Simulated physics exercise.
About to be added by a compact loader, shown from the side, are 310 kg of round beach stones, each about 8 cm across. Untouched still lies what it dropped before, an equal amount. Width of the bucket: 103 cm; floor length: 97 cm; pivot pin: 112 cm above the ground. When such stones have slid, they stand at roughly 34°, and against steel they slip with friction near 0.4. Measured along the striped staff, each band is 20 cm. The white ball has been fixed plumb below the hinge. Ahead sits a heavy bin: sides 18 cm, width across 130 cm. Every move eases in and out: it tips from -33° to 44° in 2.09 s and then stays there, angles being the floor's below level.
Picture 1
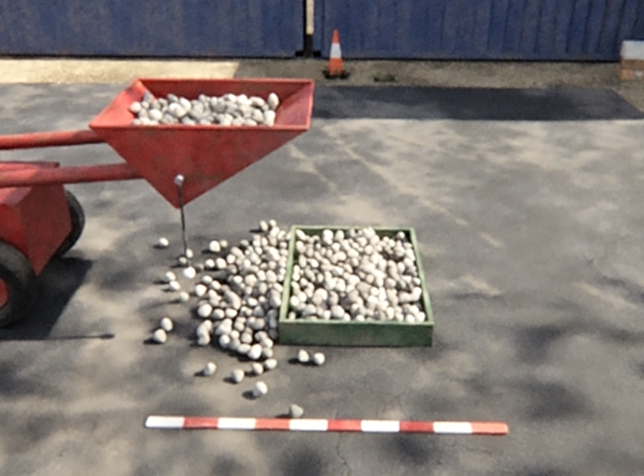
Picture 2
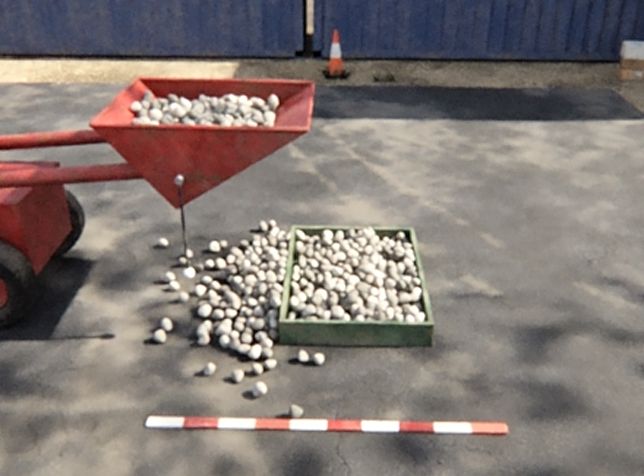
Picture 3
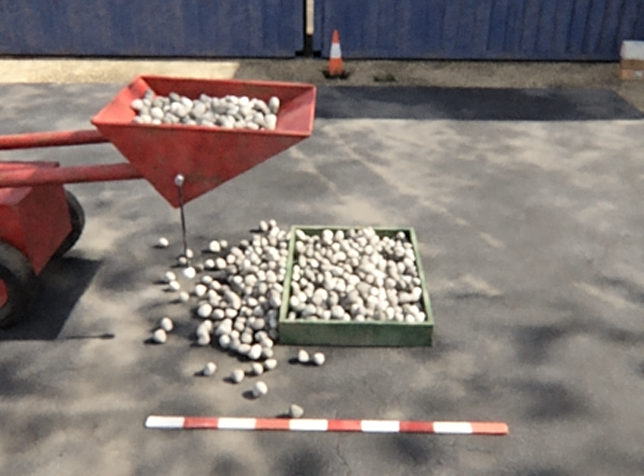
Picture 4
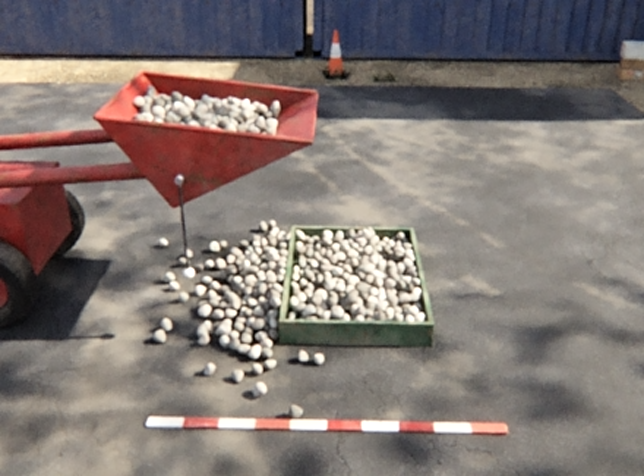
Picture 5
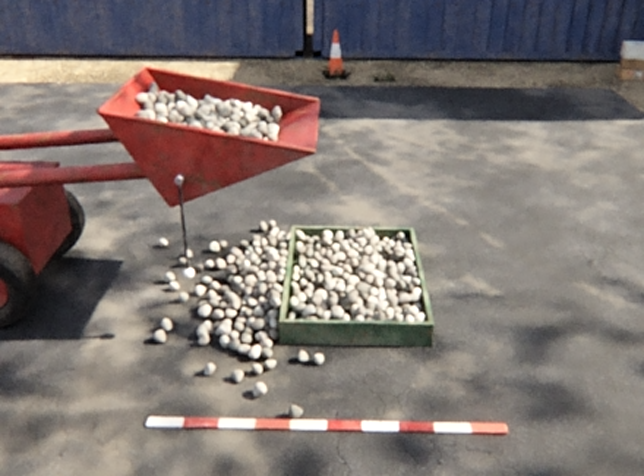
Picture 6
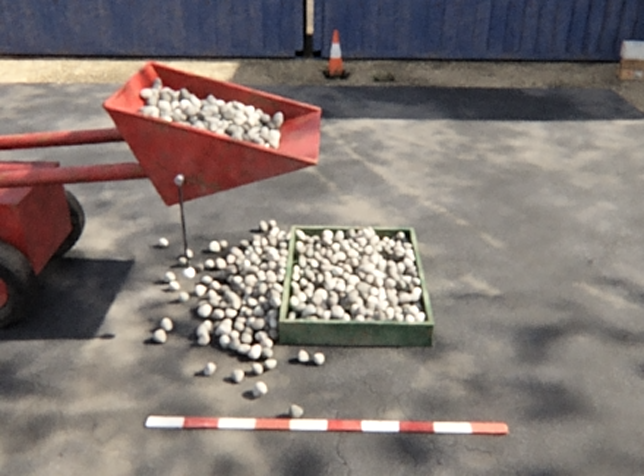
The video shows a red loader bucket filled with round pale stones tilting gradually downward at its right end, above stones lying partly in a green bin and partly scattered on the pavement to its left.
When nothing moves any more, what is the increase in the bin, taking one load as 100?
I would say 74 out of 100.
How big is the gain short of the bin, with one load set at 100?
Roughly 15 per cent of a load.
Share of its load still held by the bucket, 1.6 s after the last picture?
About 5 percent is still in there.
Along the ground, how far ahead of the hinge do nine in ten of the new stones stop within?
That's roughly 120 cm.
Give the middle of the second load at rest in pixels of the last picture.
Centre: Approx. (321, 267).
Then, 1.0 s after the last picture the floor is at 32°; in per cent of one load, 91 in the bucket, 40 short of the bin, 68 in the bin, 1 beside or beyond the bin; the foremost stones are at (415, 285).
Then, 1.6 s after the last picture the floor is at 44°; in per cent of one load, 7 in the bucket, 53 short of the bin, 136 in the bin, 4 beside or beyond the bin; the foremost stones are at (415, 283).
Then, 1.9 s after the last picture the floor is at 44°; in per cent of one load, 0 in the bucket, 54 short of the bin, 137 in the bin, 9 beside or beyond the bin; the foremost stones are at (423, 276).
Then, 4.5 s after the last picture the floor is at 44°; in per cent of one load, 0 in the bucket, 57 short of the bin, 133 in the bin, 10 beside or beyond the bin; the foremost stones are at (450, 313). Net gain in the bin, 74.
